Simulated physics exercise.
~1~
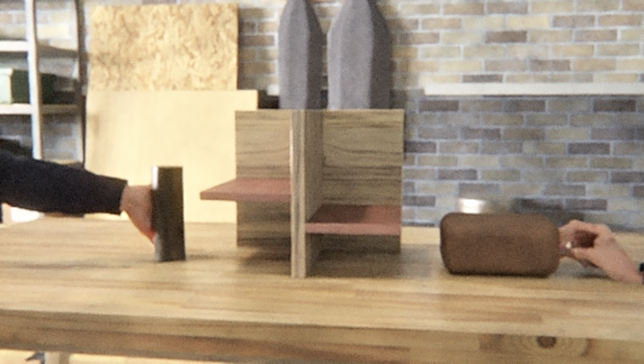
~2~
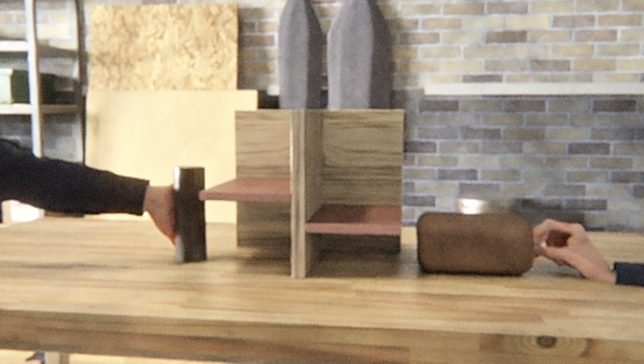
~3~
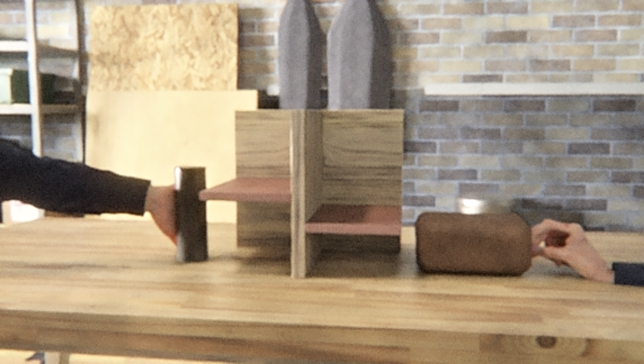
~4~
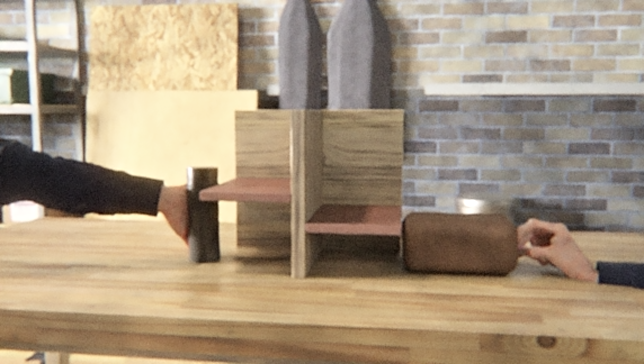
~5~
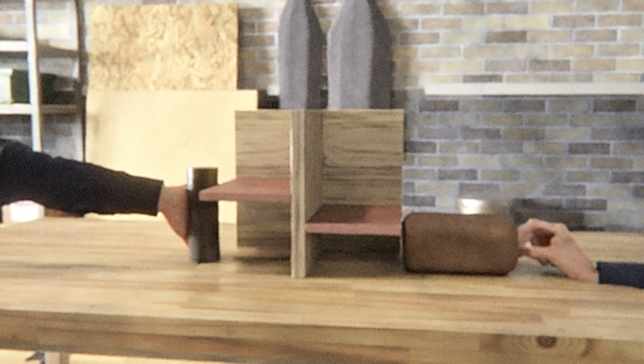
Black cylinder and brown loaf being slid inward by two hands toward a wooden stand's pink shelves, stopping at the shelf edges.
